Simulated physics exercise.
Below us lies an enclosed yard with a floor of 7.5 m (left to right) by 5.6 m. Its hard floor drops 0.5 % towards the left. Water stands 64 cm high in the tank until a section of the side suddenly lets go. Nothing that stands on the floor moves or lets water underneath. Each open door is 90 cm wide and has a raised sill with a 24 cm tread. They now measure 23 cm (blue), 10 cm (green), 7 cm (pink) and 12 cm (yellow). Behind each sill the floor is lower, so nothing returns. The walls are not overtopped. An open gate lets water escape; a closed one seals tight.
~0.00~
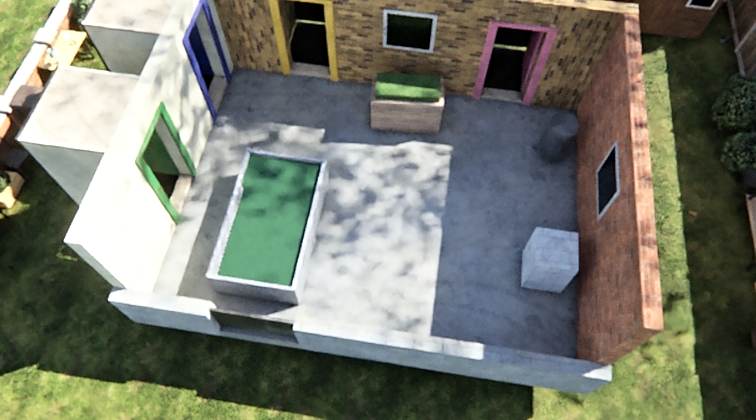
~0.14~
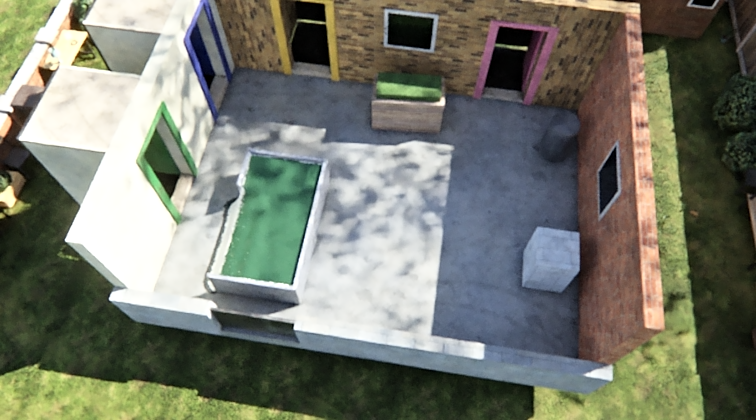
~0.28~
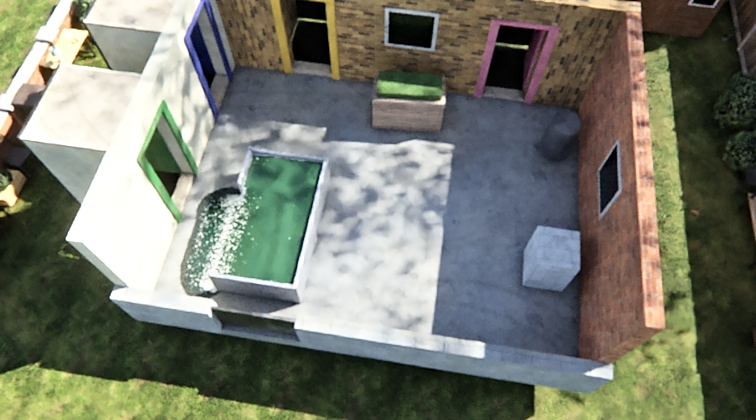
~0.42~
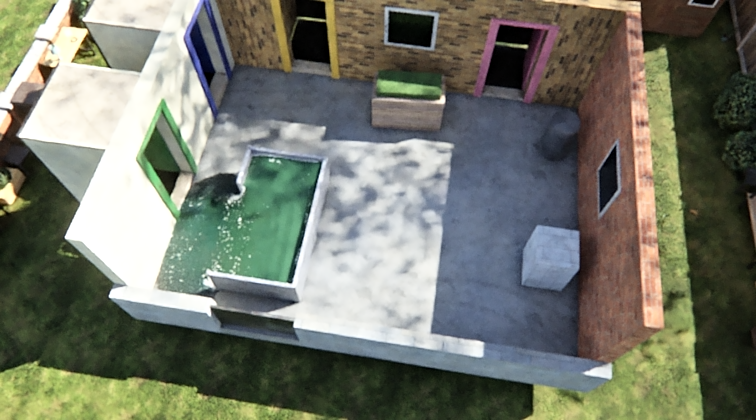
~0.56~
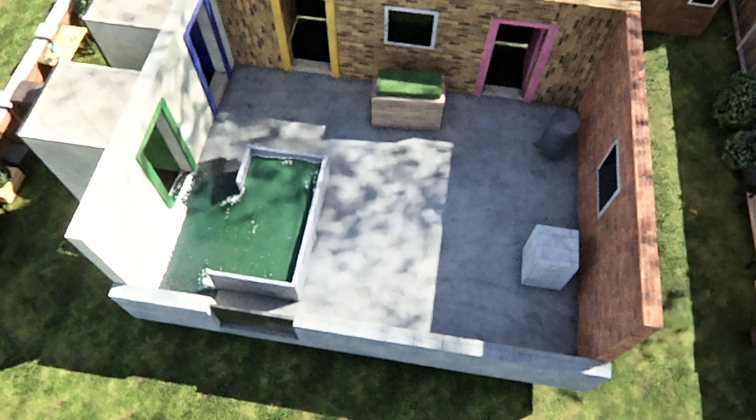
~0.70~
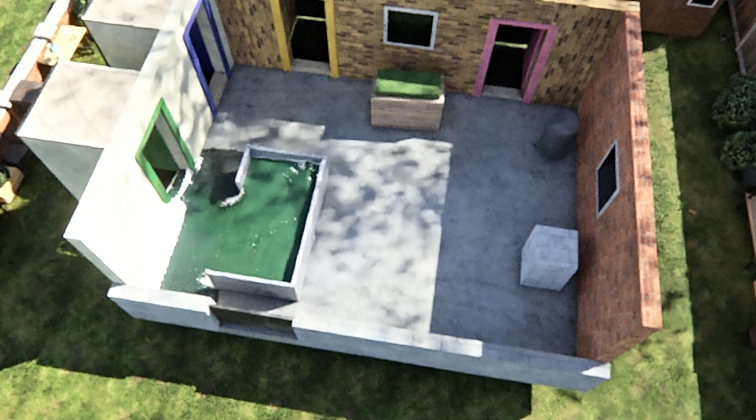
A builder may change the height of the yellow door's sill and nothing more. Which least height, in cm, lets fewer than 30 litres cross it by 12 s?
About 8 cm.
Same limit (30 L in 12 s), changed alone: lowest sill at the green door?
Roughly 31 cm at green.
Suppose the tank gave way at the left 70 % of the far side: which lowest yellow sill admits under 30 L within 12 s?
About 24 cm.
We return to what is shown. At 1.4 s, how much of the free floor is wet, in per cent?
Some 10 per cent of it.
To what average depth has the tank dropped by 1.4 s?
About 33 cm.
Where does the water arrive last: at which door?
Last comes the pink one.
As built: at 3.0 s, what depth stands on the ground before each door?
In cm: Blue 4, green 19, pink 0, yellow 11.
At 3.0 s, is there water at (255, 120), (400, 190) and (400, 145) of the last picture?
In turn: Under water, dry, not reached.
After 1.4 s water covers 10 % of the floor, deepest (64 cm) near (147, 301); it has not reached the yellow door.
After 3.0 s water covers 40 % of the floor, deepest (27 cm) near (147, 301); 11 cm at the yellow door, 0 litres in over its 12 cm sill.
After 12.0 s water covers 100 % of the floor, deepest (9 cm) near (232, 69); 8 cm at the yellow door, 5 litres in over its 12 cm sill.
At the yellow door as built, the water arrived by 2.8 s and peaked near 15 cm at 4.0 s.
With a sill of 7 cm, 45 litres would have come in within the 12 s; with 9 cm, 22 litres. So under 30 litres takes about 8 cm.
